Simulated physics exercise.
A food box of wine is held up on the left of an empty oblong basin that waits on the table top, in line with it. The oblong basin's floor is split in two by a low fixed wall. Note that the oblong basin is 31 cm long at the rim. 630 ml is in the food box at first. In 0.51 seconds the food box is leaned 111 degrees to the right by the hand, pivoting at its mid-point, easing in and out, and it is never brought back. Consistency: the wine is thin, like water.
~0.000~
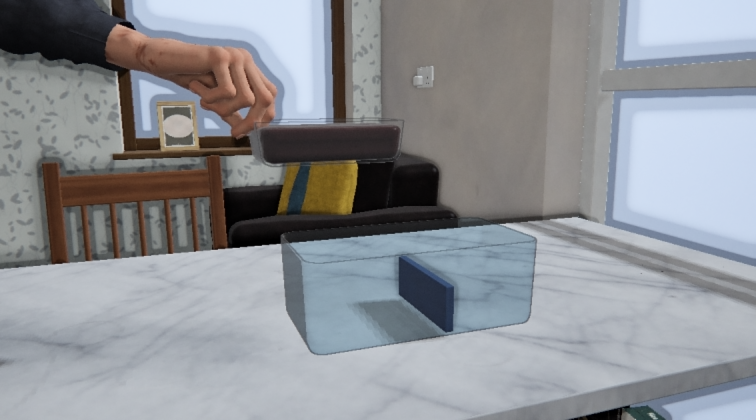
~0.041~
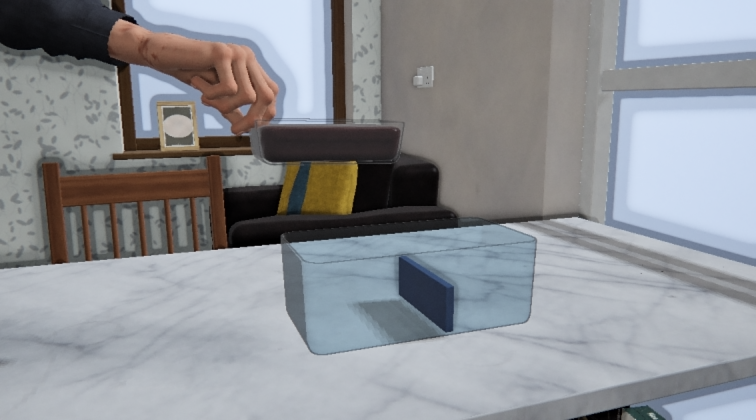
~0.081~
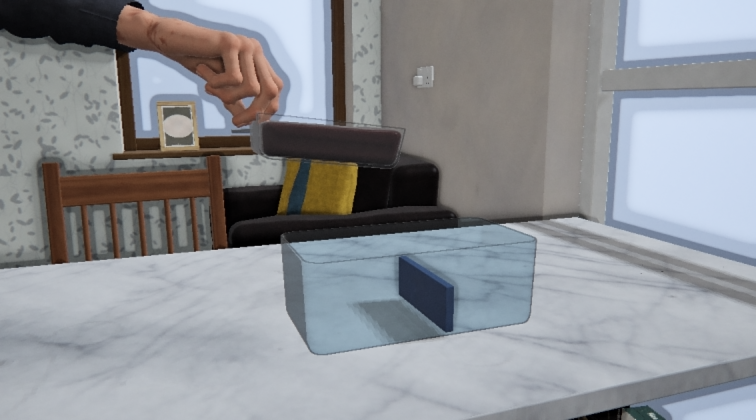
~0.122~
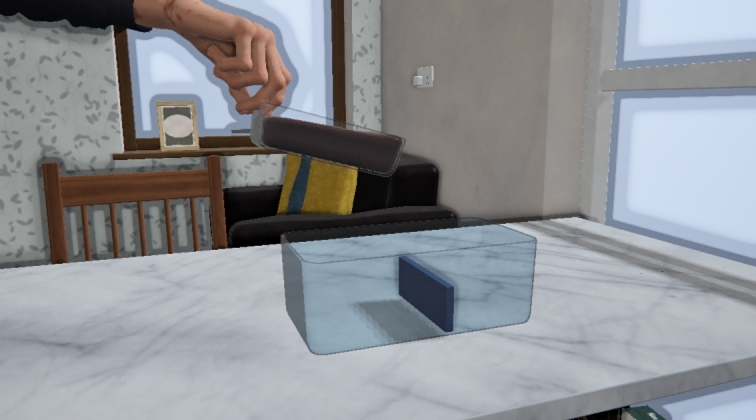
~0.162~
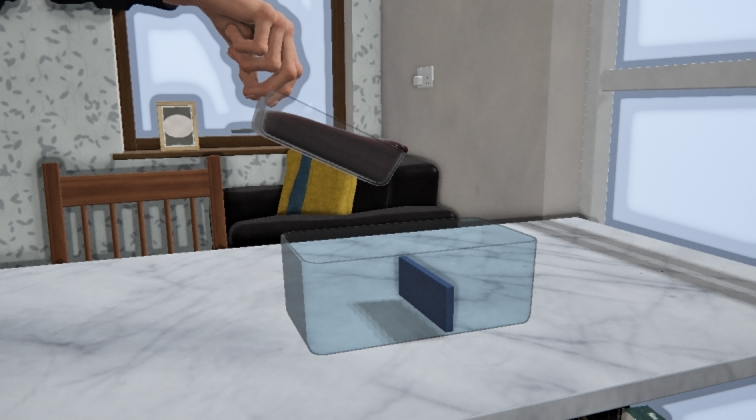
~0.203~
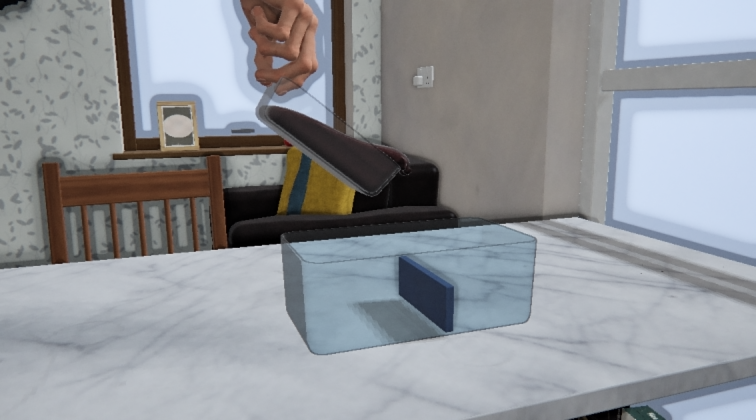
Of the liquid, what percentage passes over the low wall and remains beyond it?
The far part has about 20 per cent.
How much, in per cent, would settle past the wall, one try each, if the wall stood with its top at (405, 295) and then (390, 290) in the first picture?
55 % and 75 %.
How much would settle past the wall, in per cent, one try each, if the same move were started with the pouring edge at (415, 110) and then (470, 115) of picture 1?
Around 65 per cent first, around 80 per cent next.
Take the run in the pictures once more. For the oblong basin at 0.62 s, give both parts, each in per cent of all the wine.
Left roughly 68, right roughly 20.
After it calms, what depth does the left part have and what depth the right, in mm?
I'd say close to 18 mm on the left, close to 6 mm on the right.
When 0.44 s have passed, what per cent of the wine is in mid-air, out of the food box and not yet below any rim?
Share: Roughly 6 per cent.
Then, 0.44 s in, the tilt is 107° and 7 per cent is still to pour, 68 is left of the wall and 19 right of it.
Then, 0.62 s in, the tilt is 111° and 1 per cent is still to pour, 69 is left of the wall and 19 right of it.
Then, 0.81 s in, the tilt is 111° and 0 per cent is still to pour, 75 is left of the wall and 19 right of it.
Then, 1.01 s in, the tilt is 111° and 0 per cent is still to pour, 76 is left of the wall and 20 right of it.
Finally, 76 per cent lies left of the wall, 20 right of it and 5 outside.
